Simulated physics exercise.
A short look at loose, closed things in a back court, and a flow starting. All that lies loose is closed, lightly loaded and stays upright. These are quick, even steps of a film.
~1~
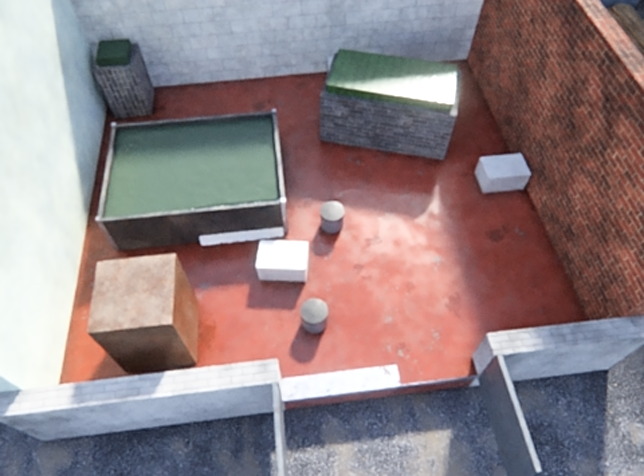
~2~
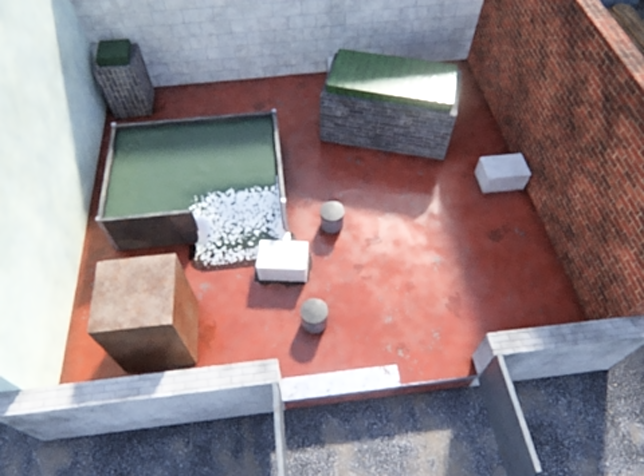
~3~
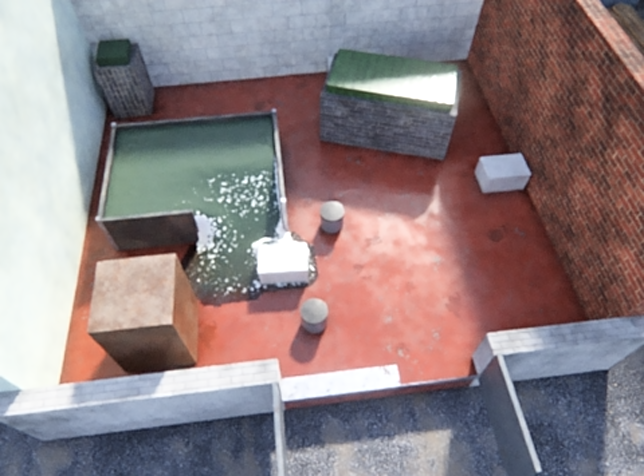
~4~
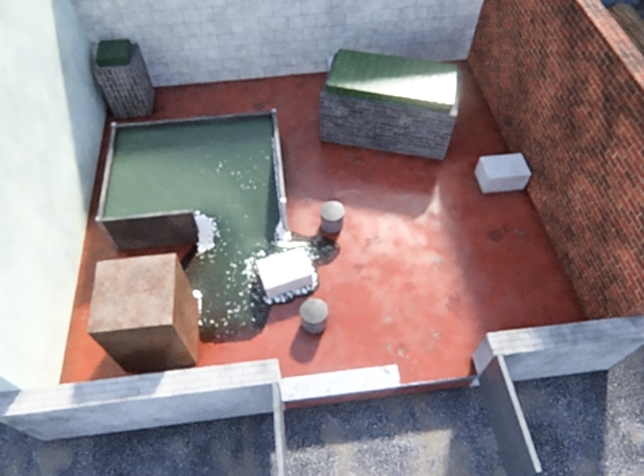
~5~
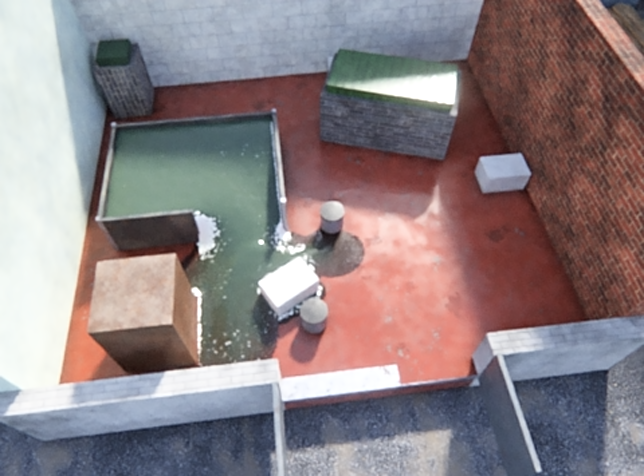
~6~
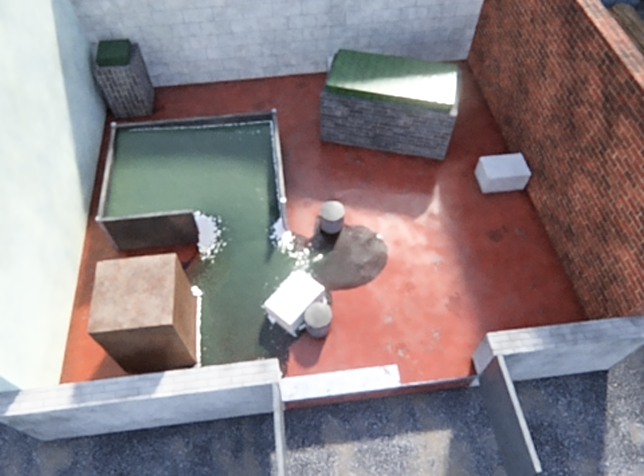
Green water pours through a gap in the front of a walled pool and spreads across the red court, pushing a white crate a short way toward the viewer until it meets a small round grey pail, which shifts slightly.
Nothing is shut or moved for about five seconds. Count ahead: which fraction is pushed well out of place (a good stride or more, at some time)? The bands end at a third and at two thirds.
Share: Between one and two thirds.
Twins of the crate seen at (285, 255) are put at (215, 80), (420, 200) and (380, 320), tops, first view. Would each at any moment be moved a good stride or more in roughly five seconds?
One after the other: Less than that, not that far, shifted that much.
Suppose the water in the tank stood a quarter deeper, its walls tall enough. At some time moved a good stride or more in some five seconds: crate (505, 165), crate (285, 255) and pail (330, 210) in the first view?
In turn: No, swept aside, no.
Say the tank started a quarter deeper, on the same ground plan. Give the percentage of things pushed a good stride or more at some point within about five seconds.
I make it 40 per cent.
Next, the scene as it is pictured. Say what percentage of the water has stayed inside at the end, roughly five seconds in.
Some 70 per cent.
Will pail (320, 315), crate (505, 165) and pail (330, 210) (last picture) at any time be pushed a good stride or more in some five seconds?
As listed: Swept aside, less than that, never so far.
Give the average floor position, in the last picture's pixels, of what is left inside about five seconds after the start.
Near (389, 157).
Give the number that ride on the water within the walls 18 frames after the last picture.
That makes 0.
A moment on, 2 of 5 are well off their spots; 0 afloat.
Next, 2 of 5 are well off their spots; 0 afloat.
Later, 2 of 5 are well off their spots; 0 afloat.
In the end, 2 of 5 are well off their spots, and 2 have been at some point; 0 afloat.
